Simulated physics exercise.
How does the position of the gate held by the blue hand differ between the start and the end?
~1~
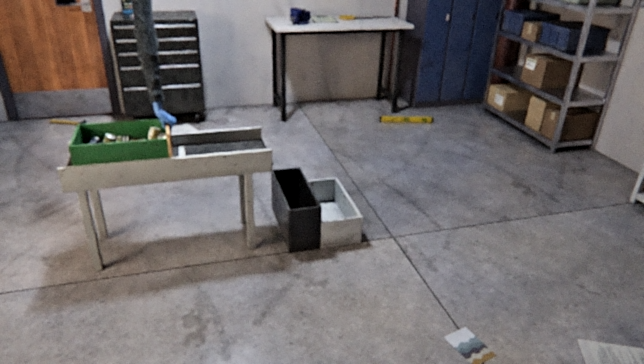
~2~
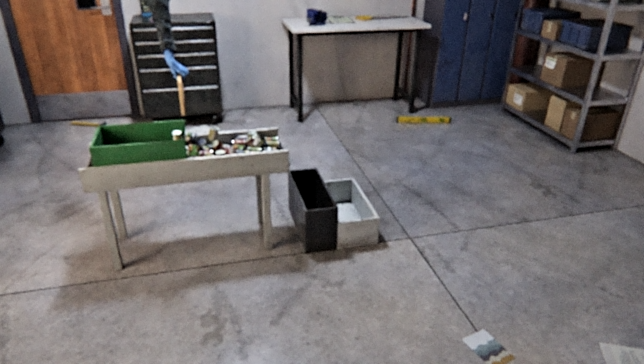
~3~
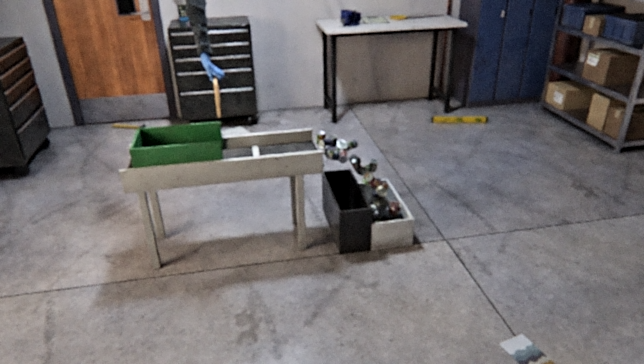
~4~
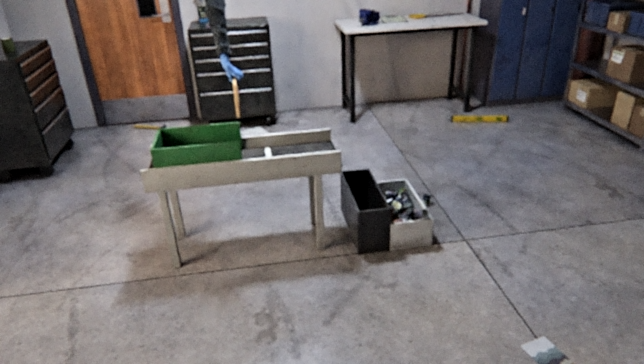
At the start the gate is lowered at the right end of the green pen, while at the end it is held raised above the belt.
